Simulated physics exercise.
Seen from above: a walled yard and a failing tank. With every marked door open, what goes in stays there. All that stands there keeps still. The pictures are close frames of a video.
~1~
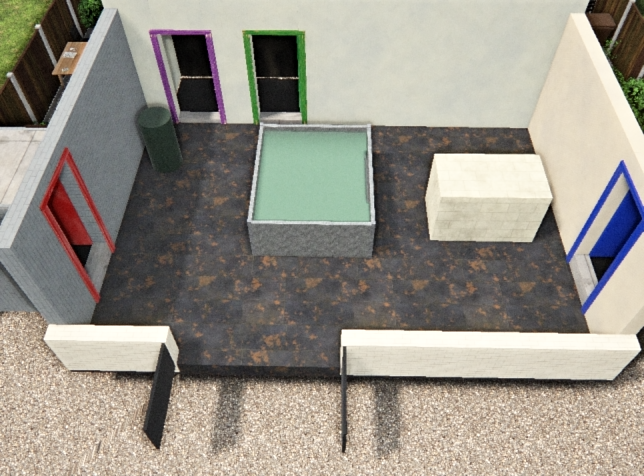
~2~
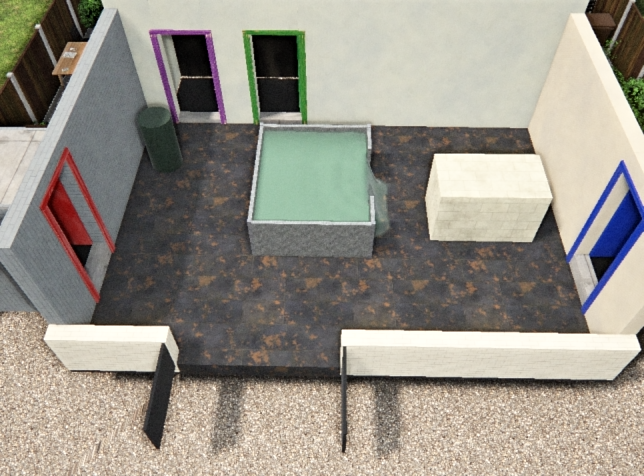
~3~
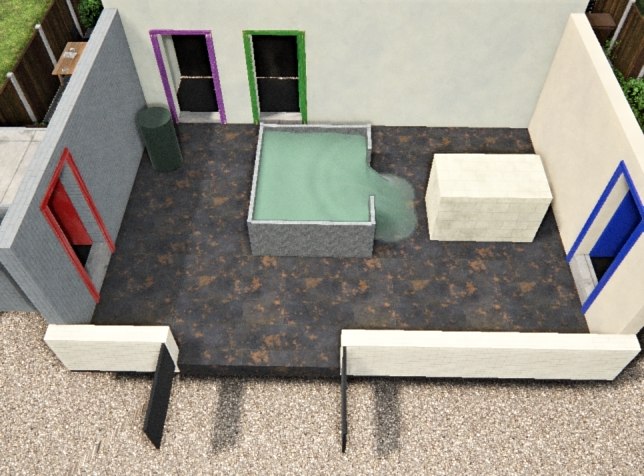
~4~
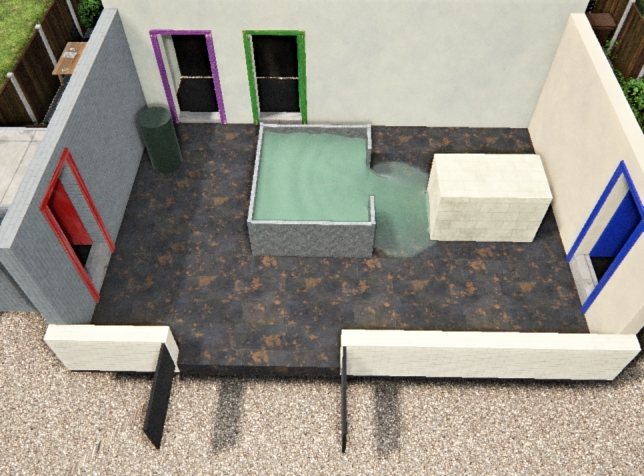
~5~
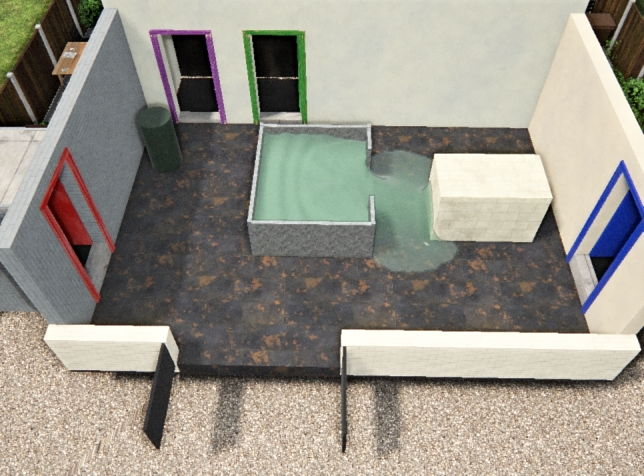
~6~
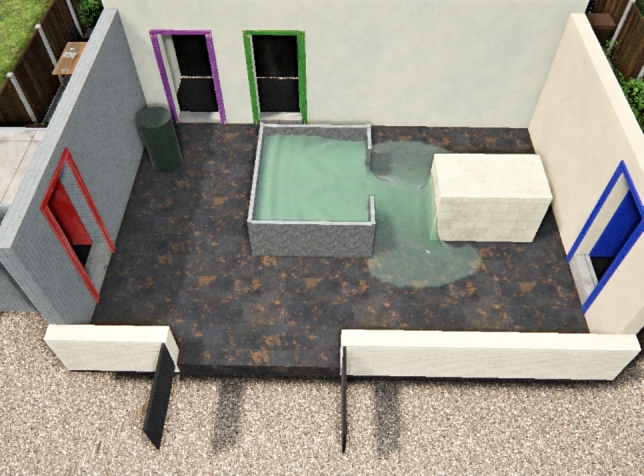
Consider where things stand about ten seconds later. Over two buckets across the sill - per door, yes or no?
Red door no, blue door no, purple door no, green door no.
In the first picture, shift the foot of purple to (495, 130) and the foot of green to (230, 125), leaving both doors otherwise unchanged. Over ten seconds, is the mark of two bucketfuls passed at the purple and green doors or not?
The purple one crosses the limit, while the green one remains below the limit.
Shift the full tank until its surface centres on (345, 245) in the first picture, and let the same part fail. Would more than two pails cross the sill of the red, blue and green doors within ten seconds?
Here's what I see: The red door never reaches it, while the blue door gets beyond it and the green door never reaches it.
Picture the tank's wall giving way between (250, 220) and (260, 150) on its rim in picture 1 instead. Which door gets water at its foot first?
It would be the red-painted one.
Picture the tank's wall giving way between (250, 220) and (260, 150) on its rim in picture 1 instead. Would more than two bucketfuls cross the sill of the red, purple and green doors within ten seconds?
Taking each in turn, the red overflows, the purple overflows, the green falls below the limit.
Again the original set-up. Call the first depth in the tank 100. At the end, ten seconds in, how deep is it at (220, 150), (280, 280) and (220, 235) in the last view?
4, 6, 4 %.
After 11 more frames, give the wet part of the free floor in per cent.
I'd guess some 45 per cent.
A moment on, water covers 35 % of the floor; the red door not reached, the blue door not reached, the purple door not reached, the green door not reached.
Next, water covers 45 % of the floor; the red door not reached, the blue door wet at the sill, nothing in, the purple door not reached, the green door not reached.
Then, water covers 55 % of the floor; the red door not reached, the blue door wet at the sill, nothing in, the purple door not reached, the green door not reached.
Later, water covers 85 % of the floor; the red door wet at the sill, nothing in, the blue door wet at the sill, nothing in, the purple door wet at the sill, nothing in, the green door wet at the sill, nothing in.
In the end, water covers 100 % of the floor; the red door wet at the sill, nothing in, the blue door wet at the sill, nothing in, the purple door wet at the sill, nothing in, the green door wet at the sill, nothing in.
